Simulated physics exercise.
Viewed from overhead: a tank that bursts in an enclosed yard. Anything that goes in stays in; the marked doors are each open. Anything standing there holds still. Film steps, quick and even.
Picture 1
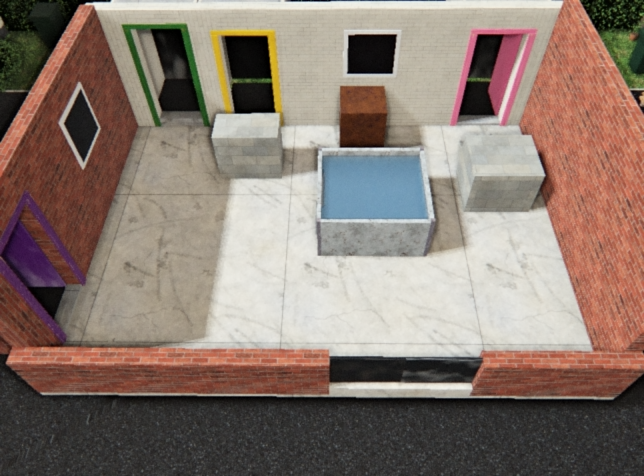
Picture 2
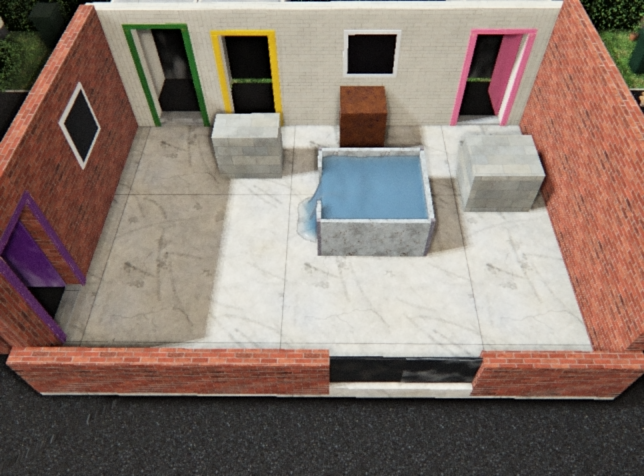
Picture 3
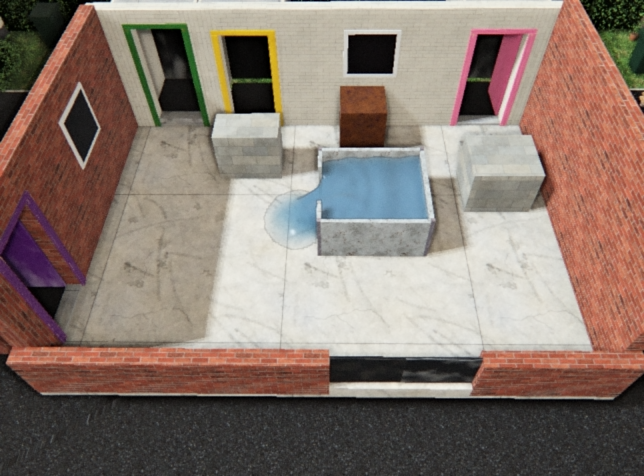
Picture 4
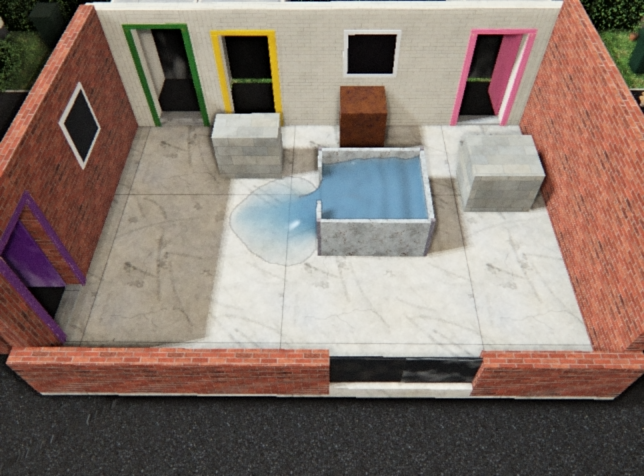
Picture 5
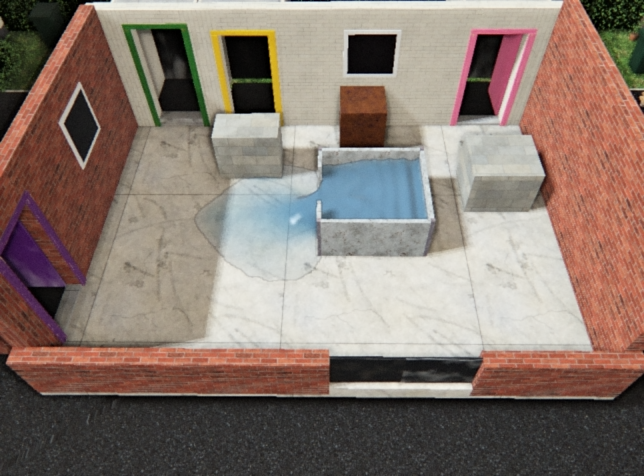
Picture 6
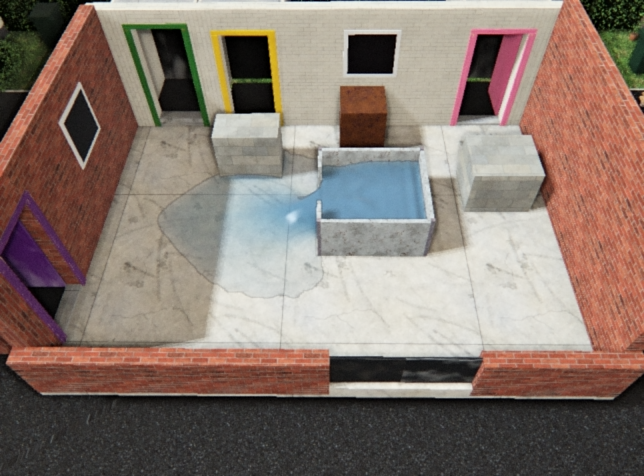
In a walled yard with a pale marble floor, seen from above, a square stone tank sits full of still blue water. Water then breaks out through a gap in the tank's left side and pools beside it. The puddle spreads steadily leftward across the floor, widening into the shaded area.
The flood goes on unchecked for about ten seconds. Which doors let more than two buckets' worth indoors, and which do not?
The yellow door does not; the pink door does not; the green door does not; the purple door lets more through.
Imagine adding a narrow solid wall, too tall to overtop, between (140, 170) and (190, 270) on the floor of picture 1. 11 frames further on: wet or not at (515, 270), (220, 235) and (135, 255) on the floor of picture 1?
Taking the points in order, they are high and dry, inundated and high and dry.
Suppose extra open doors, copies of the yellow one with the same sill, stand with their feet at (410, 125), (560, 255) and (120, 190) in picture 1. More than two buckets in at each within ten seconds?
The three doors, in turn: Is short of it, is short of it, is beyond it.
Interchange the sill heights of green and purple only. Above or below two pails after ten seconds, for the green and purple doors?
Looks like the green door exceeds the limit and the purple door stays within the limit.
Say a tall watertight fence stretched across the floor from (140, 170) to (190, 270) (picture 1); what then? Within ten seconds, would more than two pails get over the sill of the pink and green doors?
Result - pink door: Remains below the limit; green door: Tops the limit.
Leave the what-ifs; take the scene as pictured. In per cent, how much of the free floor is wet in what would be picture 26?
By my count, 45 percent.
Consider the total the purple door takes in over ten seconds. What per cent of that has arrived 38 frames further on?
Near 85 %, I'd say.
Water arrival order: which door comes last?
That is the one in pink.
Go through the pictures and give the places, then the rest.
In the first picture, still water in the tank at (373, 186).
In the second picture, the front is at (308, 237), out from the gap at (322, 206).
In the third picture, water pours out at (322, 208) and has run to (271, 229).
In the fourth picture, water pours out at (322, 208) and has run to (234, 221).
In the fifth picture, the front is at (201, 221), out from the gap at (322, 208).
In the sixth picture, water pours out at (322, 208) and has run to (164, 220).
A moment on, water covers 35 % of the floor; the yellow door not reached, the pink door not reached, the green door not reached, the purple door not reached.
Next, water covers 40 % of the floor; the yellow door wet at the sill, nothing in, the pink door not reached, the green door not reached, the purple door under two buckets in.
Then, water covers 45 % of the floor; the yellow door wet at the sill, nothing in, the pink door not reached, the green door wet at the sill, nothing in, the purple door over two buckets in.
Later, water covers 65 % of the floor; the yellow door under two buckets in, the pink door not reached, the green door wet at the sill, nothing in, the purple door far over two buckets in.
In the end, water covers 95 % of the floor; the yellow door under two buckets in, the pink door wet at the sill, nothing in, the green door wet at the sill, nothing in, the purple door far over two buckets in.
